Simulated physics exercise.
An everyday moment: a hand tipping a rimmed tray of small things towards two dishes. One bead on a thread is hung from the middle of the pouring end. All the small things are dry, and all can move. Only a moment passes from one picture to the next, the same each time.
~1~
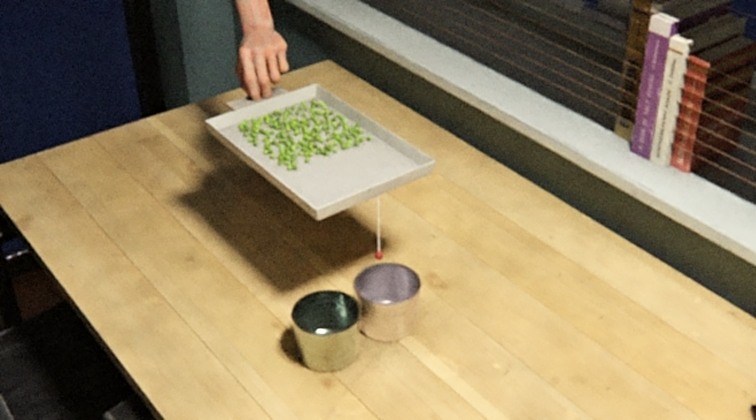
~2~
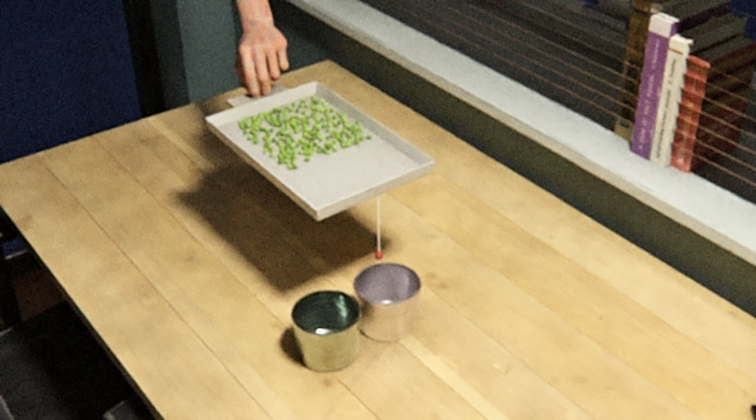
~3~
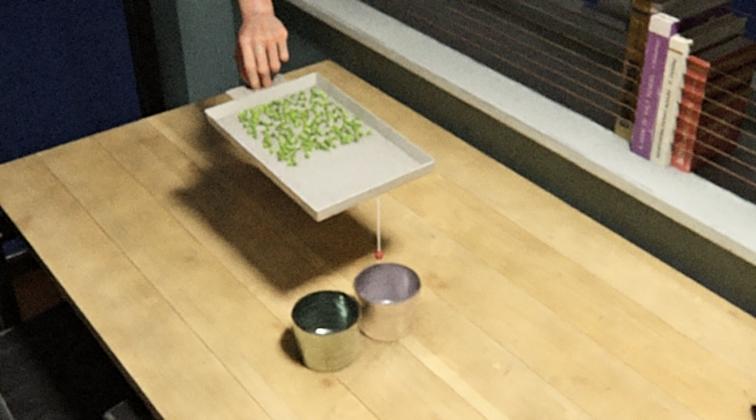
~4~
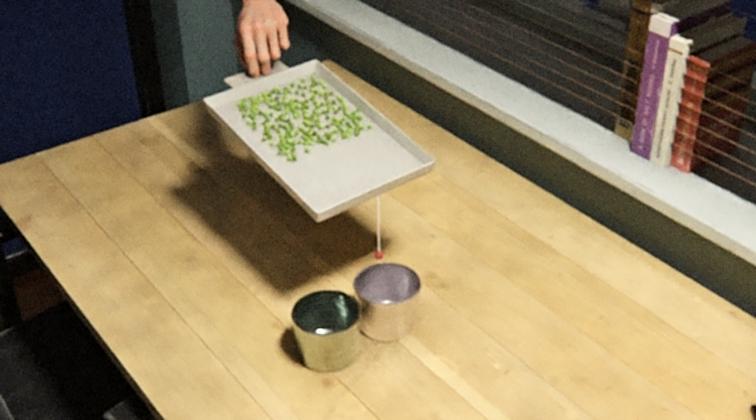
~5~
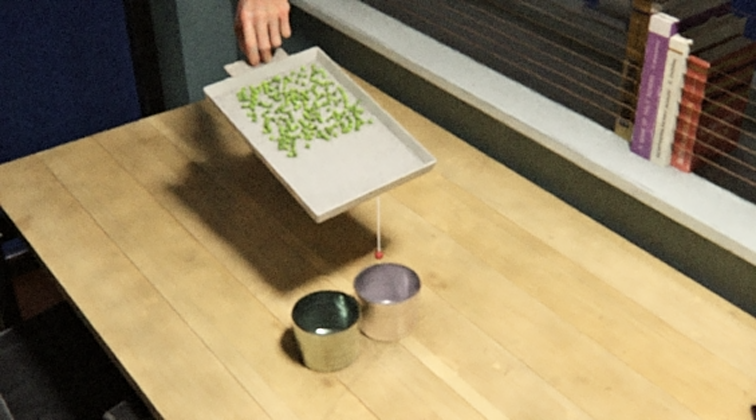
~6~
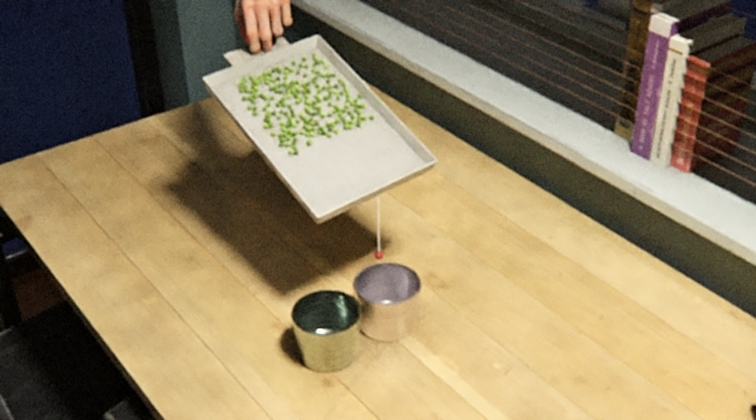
At the start, a hand holds a pale rimmed tray of small green pieces above a wooden table, near two metal cups and a hanging red bead. The hand then gradually raises the tray's far end, tilting it more steeply, with its near left corner lowest, while the pieces stay bunched toward the handle.
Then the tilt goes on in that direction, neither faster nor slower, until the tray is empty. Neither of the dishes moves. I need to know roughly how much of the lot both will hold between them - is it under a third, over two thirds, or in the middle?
The dishes end up with above two thirds of the load.
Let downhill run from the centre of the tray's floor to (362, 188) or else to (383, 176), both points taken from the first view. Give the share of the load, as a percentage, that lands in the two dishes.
Case one near 60 %; case two near 0 %.
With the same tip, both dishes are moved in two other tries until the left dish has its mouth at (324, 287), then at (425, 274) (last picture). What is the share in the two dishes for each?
First placement: Some 40 %; second placement: Some 10 %.
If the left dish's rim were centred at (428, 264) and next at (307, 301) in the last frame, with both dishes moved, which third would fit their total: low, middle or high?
At the first spot I'd expect under a third, and at the second spot the middle third.
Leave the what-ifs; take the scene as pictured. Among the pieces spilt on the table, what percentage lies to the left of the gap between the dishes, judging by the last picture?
It amounts to some 30 percent.
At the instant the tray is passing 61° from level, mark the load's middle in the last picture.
Somewhere about (346, 211).
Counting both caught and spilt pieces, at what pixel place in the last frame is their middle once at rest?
Near (349, 340).
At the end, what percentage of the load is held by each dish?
Result - left dish: 50 %; right dish: 30 %.
Shortly afterwards, tray tipped steeply; near two thirds on the tray; a little in the left dish; only a few in the right dish; only a few outside both; near a quarter in the air.
Next, tray tipped right over; near half on the tray; near a quarter in the left dish; a little in the right dish; a little outside both; a little in the air.
Some moments later, tray tipped past a quarter turn; near half in the left dish; near a third in the right dish; near a quarter outside both.
In the end, tray tipped past a quarter turn; near half in the left dish; near a third in the right dish; near a quarter outside both.
